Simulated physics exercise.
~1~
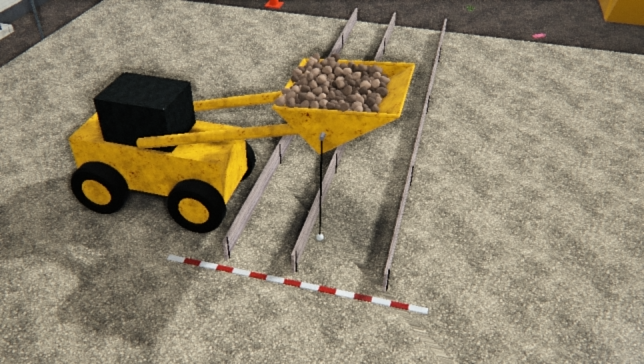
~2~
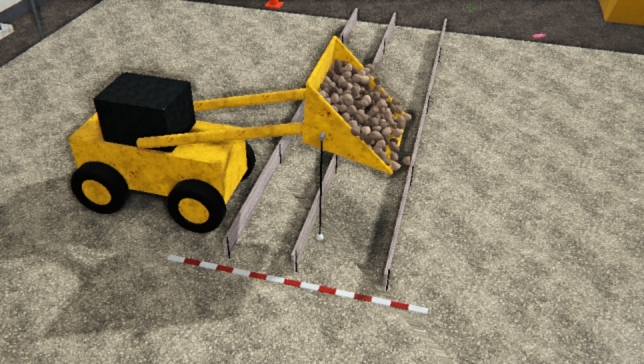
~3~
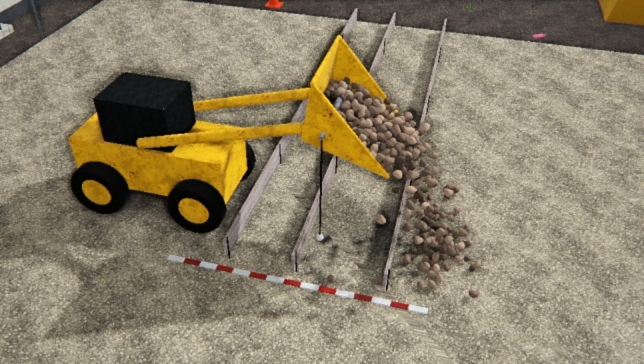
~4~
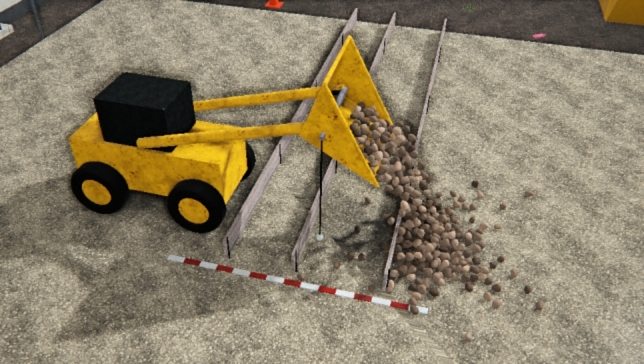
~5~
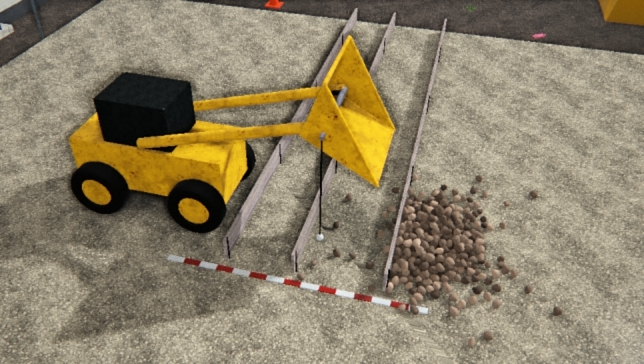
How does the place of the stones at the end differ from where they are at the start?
At the start the stones are heaped in the raised bucket above the planks. At the end they lie lower and farther right, nearly all of them in a loose pile on the floor beyond the last plank.
On a pale, gritty floor, a yellow toy-like loader with a black cab holds a bucket heaped with brown rounded stones above three upright planks, beside a red and white striped bar. The loader stays put while its bucket tips forward and the stones slide toward the lower lip. They pour over the edge, first landing around the farthest plank on the right, then piling up beyond it as the bucket tilts more steeply. At the end the bucket hangs empty, and nearly all the stones lie in a loose heap past the last plank, with a few strays before it.
